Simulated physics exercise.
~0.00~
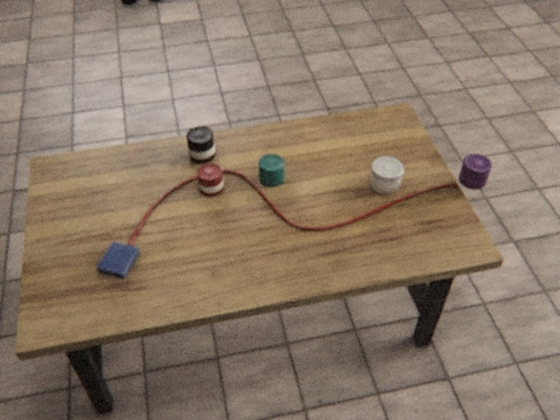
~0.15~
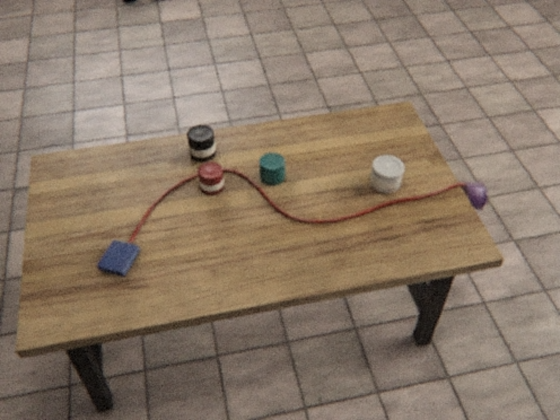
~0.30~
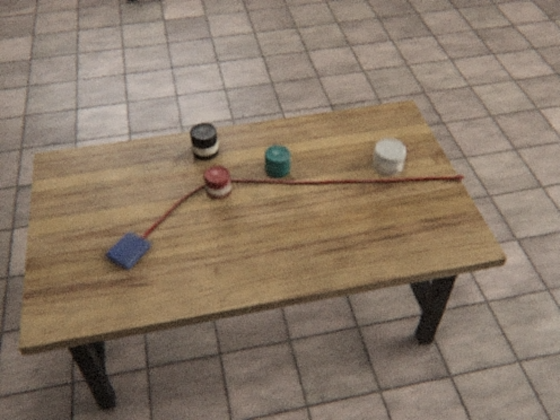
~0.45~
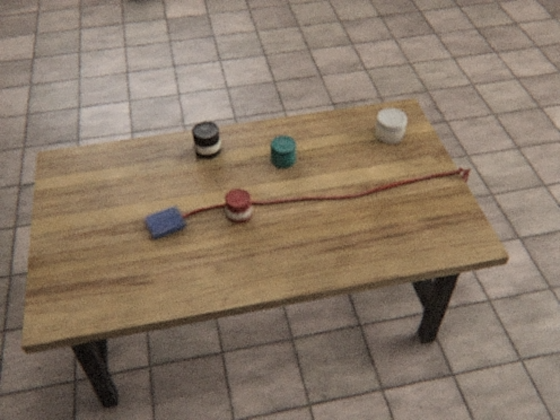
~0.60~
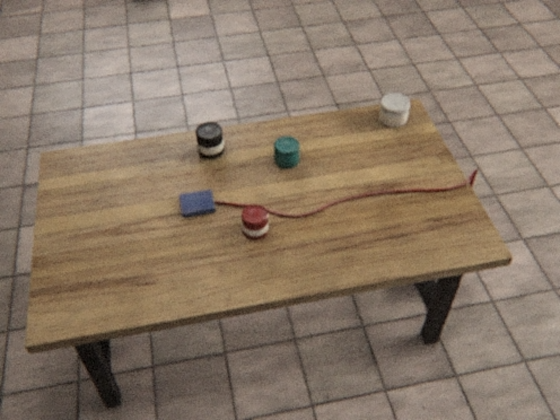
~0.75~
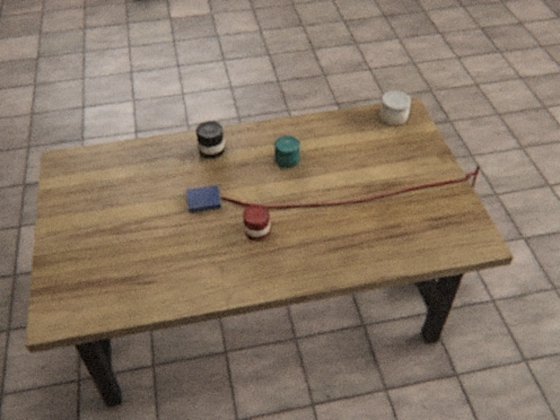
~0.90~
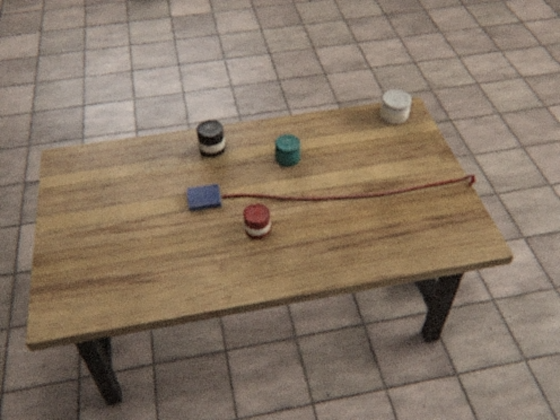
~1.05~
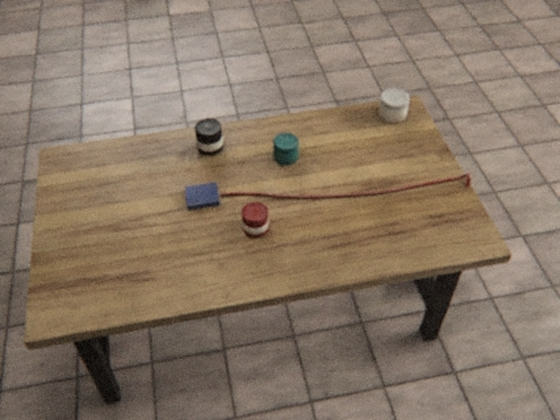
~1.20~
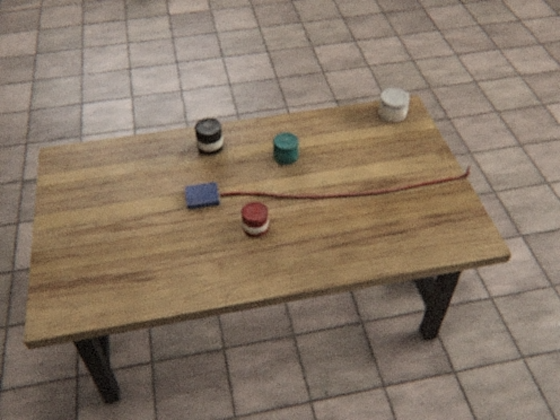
A purple speaker dropped off the right edge of a wooden table, pulling its red cable taut and dragging the blue phone inward as the white tin and red canister slid apart, until everything settled with the cable still trailing to the edge.
